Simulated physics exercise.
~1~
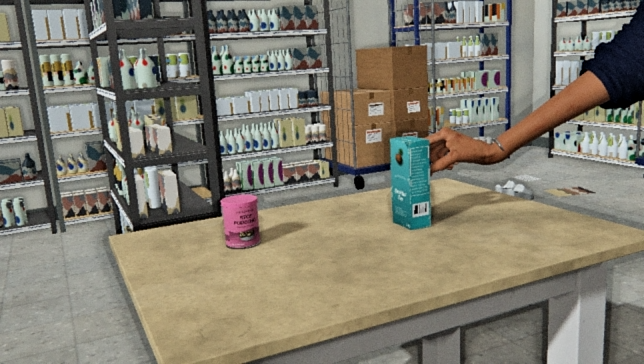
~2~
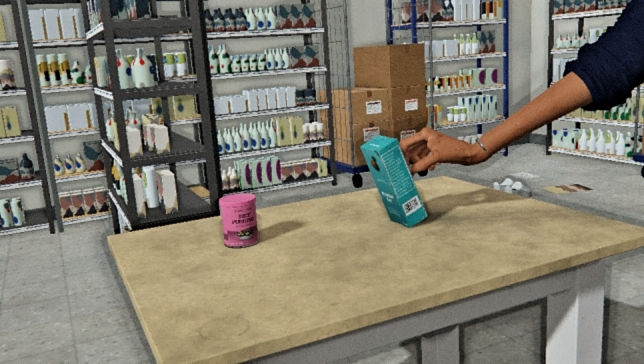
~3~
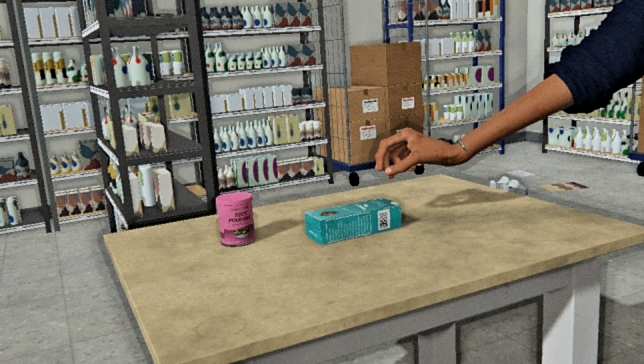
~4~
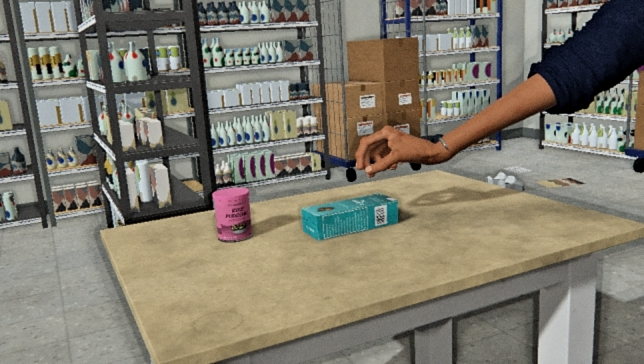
At first, a turquoise carton stands upright on a tan tabletop, with a pink tin to its left and stocked shelves and cardboard boxes behind. A hand reaches in from the right, its fingers against the upper part of the carton. The hand pushes left, and the carton tilts over in that direction. It then topples fully onto its side, landing closer to the pink tin, which stays where it is. Finally, the carton lies still on the table while the hand hovers just above it.
